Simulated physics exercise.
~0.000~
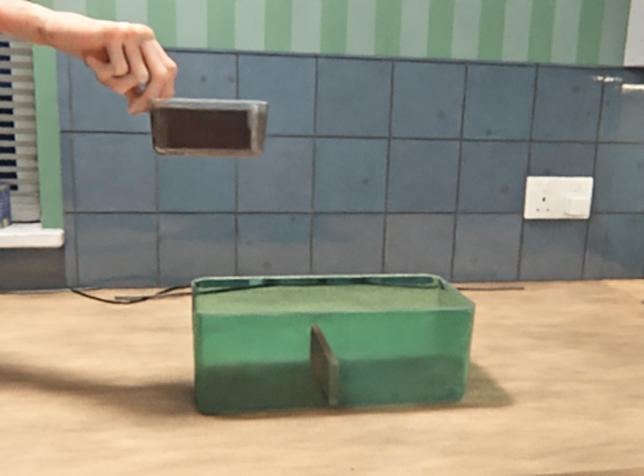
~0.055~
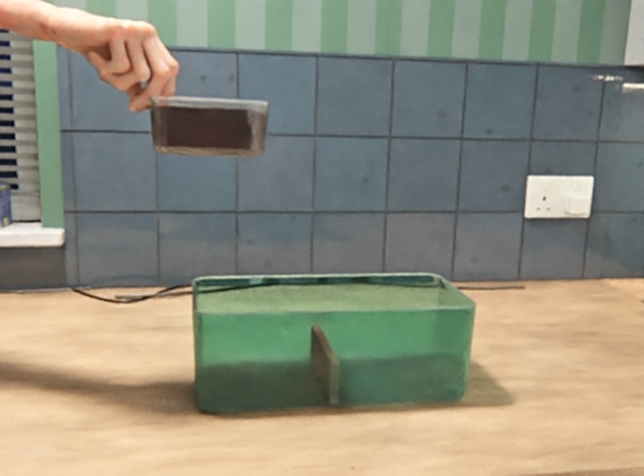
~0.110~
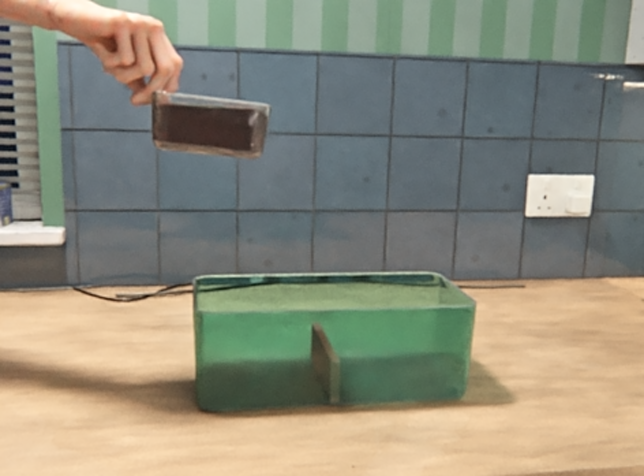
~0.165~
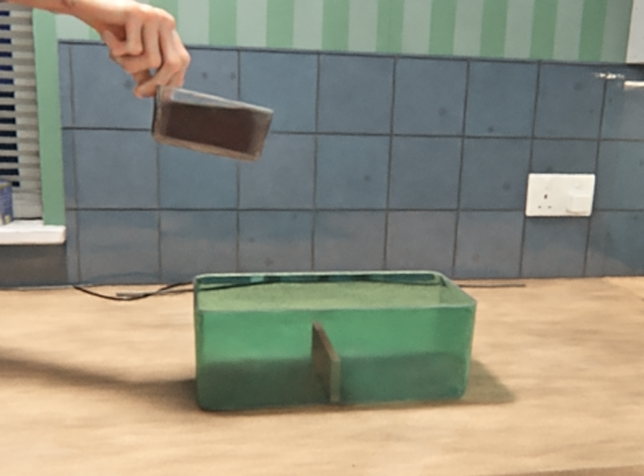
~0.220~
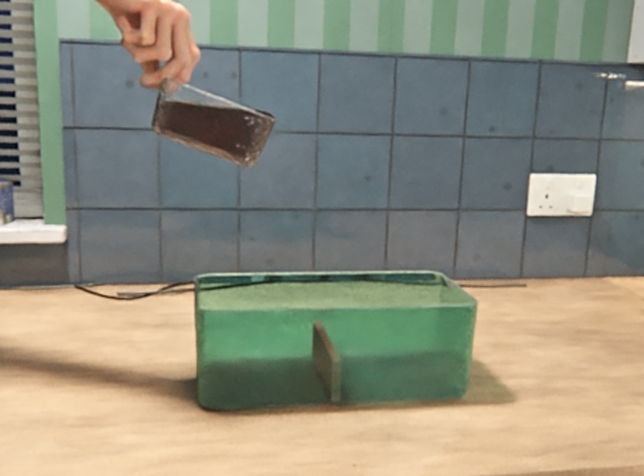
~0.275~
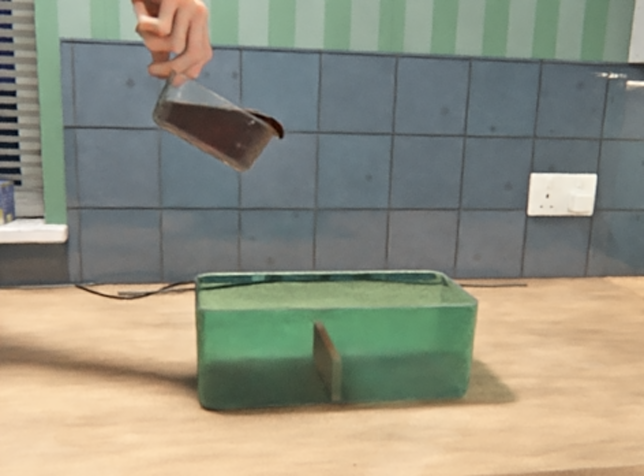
A hand holds a small clear tub of dark brown liquid level above the left part of a green, oblong basin with a low dividing wall, on a wooden counter. The hand tilts the tub gradually, its right end dipping, and the liquid gathers toward that side until it reaches the lip.
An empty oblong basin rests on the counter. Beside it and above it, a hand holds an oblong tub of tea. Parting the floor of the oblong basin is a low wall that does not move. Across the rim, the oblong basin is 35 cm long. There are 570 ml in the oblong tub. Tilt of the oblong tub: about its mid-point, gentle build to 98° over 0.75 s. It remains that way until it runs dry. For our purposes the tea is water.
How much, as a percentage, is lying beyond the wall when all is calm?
Around 55 per cent lies beyond the wall.
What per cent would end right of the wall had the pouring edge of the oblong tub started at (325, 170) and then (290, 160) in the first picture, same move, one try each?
About 85 %, then about 70 %.
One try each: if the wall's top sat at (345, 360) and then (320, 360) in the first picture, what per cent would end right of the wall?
20 per cent first, 60 per cent second.
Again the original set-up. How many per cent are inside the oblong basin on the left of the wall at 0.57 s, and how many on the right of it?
8 on the left, 18 on the right, roughly.
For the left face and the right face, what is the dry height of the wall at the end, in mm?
Noted: Left near 44 mm, right near 42 mm.
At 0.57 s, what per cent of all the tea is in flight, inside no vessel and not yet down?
Around 56 percent.
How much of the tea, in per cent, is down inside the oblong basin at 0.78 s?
88 %, more or less.
After 0.57 s the tilt is 84° and 19 per cent is still to pour, 8 is left of the wall and 18 right of it.
After 0.78 s the tilt is 98° and 5 per cent is still to pour, 33 is left of the wall and 55 right of it.
After 1.01 s the tilt is 98° and 0 per cent is still to pour, 41 is left of the wall and 55 right of it.
After 1.25 s the tilt is 98° and 0 per cent is still to pour, 43 is left of the wall and 55 right of it.
In the end 43 per cent lies left of the wall, 55 right of it and 2 outside.
